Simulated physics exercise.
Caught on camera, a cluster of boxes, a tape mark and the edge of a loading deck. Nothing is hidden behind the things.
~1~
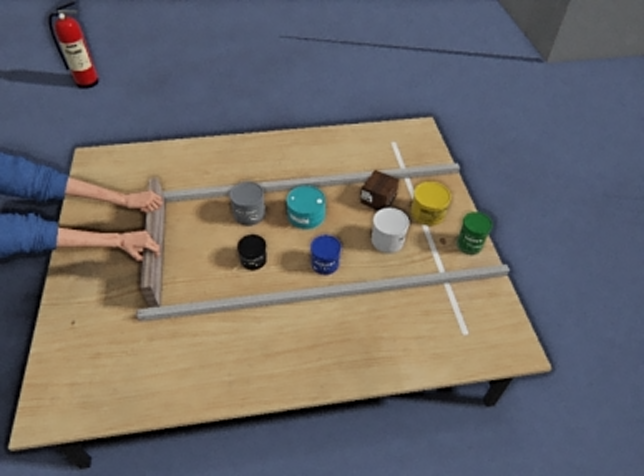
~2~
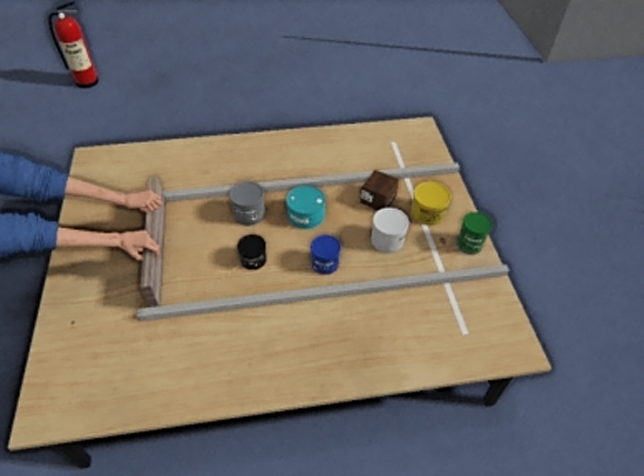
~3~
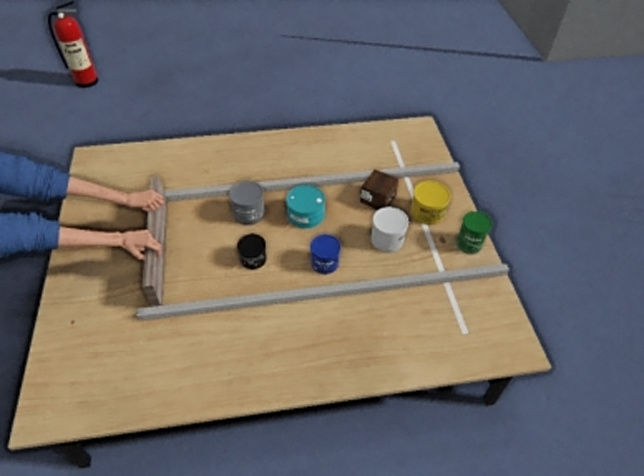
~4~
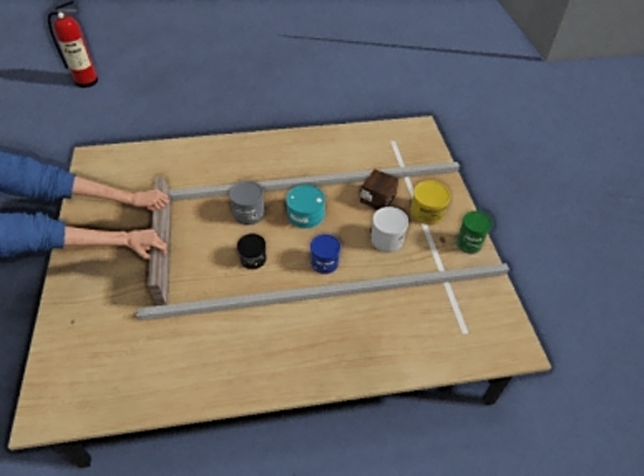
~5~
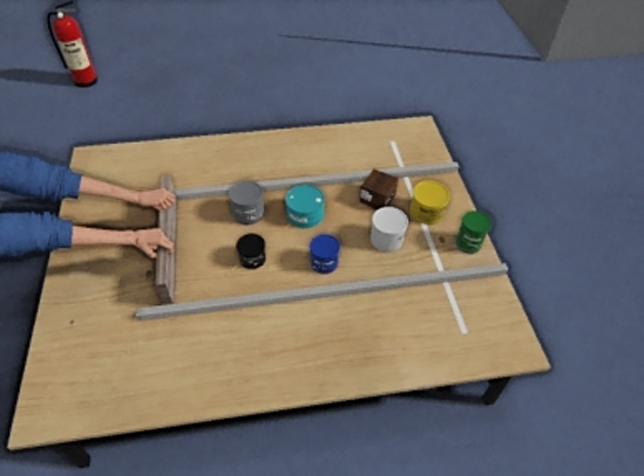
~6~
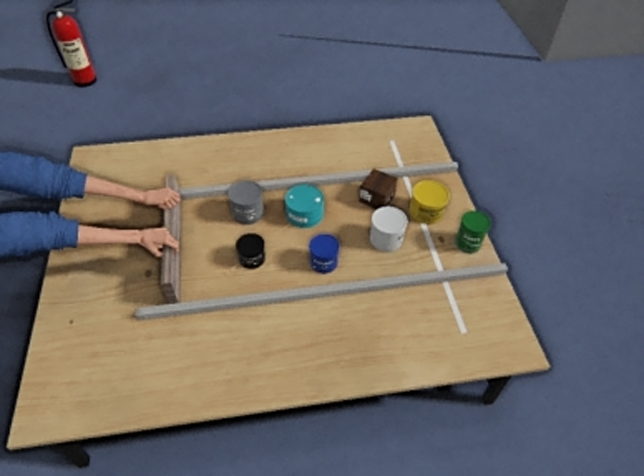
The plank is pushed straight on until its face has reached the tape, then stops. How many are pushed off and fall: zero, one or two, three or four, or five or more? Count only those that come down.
The number that fall off is one or two.
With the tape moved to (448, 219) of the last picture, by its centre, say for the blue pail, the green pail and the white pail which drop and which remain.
The blue pail holds on; the green pail is lost; the white pail goes over.
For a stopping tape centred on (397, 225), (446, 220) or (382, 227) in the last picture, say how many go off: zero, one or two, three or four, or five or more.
The falls would be zero; 3 or 4; not one.
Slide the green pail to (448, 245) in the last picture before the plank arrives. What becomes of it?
The green pail does not fall.
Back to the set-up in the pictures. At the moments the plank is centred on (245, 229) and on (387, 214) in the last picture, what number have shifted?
At the one place 2, at the other 7.
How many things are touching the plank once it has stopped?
The number is 3.
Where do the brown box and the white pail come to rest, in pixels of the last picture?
Near (452, 175) and (474, 227).
A little later, none off yet; green pail at rest near (472, 233); yellow pail at rest near (428, 203); brown box at rest near (378, 190).
Next, none off yet; green pail at rest near (472, 233); yellow pail at rest near (428, 203); brown box shifted about its own width near (397, 183).
When it is over, the number that fall off is one or two; down, yellow pail and green pail.
